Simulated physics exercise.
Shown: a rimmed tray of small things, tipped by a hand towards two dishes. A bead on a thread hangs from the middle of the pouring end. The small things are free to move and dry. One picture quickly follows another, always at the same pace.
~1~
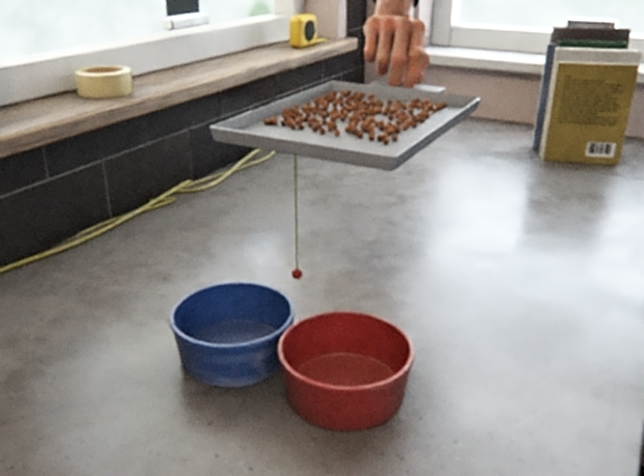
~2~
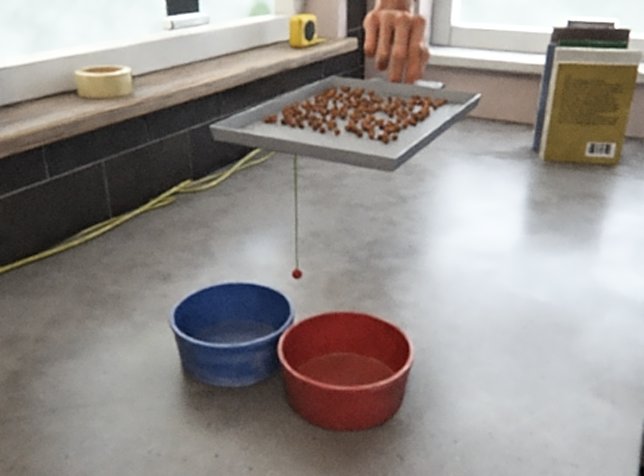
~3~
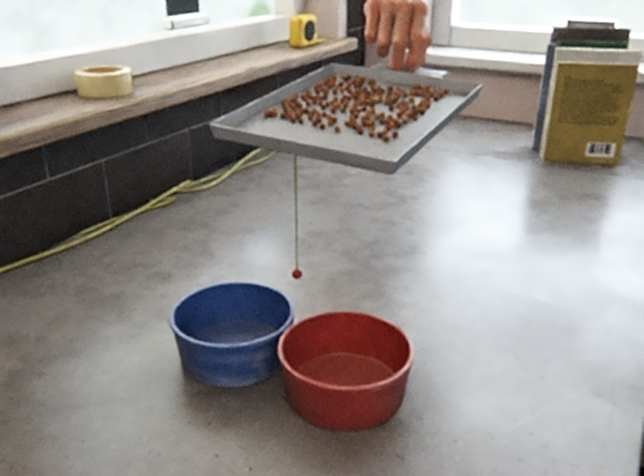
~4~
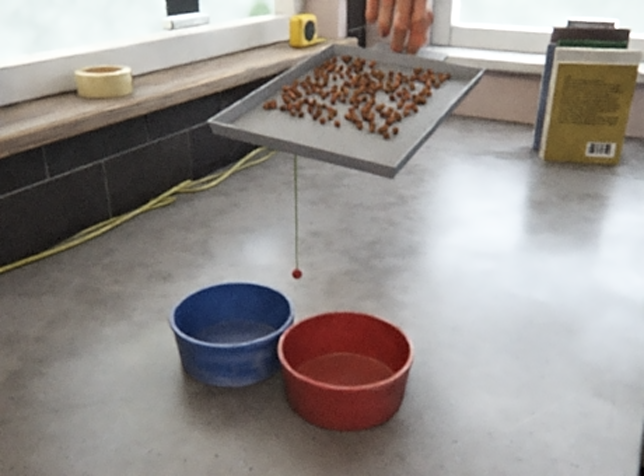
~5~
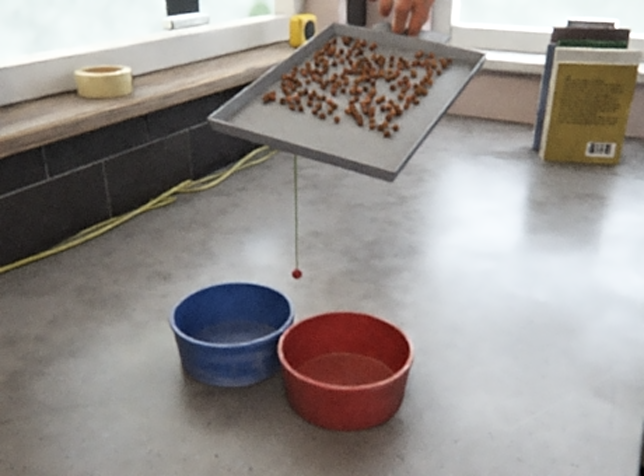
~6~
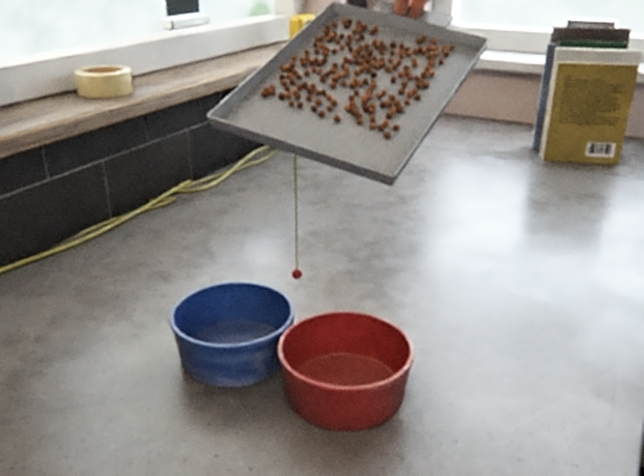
Tray of small brown pieces tilting steadily in a hand, far side rising and right front corner dipping, above blue and red dishes.
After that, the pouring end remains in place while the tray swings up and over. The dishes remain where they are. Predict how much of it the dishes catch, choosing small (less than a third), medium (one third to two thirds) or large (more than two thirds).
The catch is medium, between one third and two thirds.
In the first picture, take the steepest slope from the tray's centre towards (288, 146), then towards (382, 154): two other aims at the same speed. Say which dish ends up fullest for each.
Point by point: The left side, then the right side.
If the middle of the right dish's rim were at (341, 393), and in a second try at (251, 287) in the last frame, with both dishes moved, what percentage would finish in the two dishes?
First placement: Some 0 %; second placement: Some 0 %.
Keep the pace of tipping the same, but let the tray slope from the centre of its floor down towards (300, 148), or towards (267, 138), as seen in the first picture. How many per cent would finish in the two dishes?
You'd get 70 per cent the first time and 10 per cent the second time.
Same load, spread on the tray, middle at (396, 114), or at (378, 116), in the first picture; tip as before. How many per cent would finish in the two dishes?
Close to 40 in a hundred, then close to 40 in a hundred.
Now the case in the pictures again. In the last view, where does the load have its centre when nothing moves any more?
Near (368, 367), more or less.
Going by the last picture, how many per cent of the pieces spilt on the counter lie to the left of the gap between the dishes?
Near 0 in a hundred.
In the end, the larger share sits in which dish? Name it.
Result - fuller dish: Right-side dish.
Shortly afterwards, tray tipped steeply; near half on the tray; a little in the right dish; near a third in the air.
Next, tray tipped past a quarter turn; near a quarter on the tray; near half in the right dish; near a quarter outside both; a little in the air.
Some moments later, tray tipped past a quarter turn; near half in the right dish; near half outside both.
In the end, tray tipped past a quarter turn; near half in the right dish; none at all in the left dish; near half outside both.
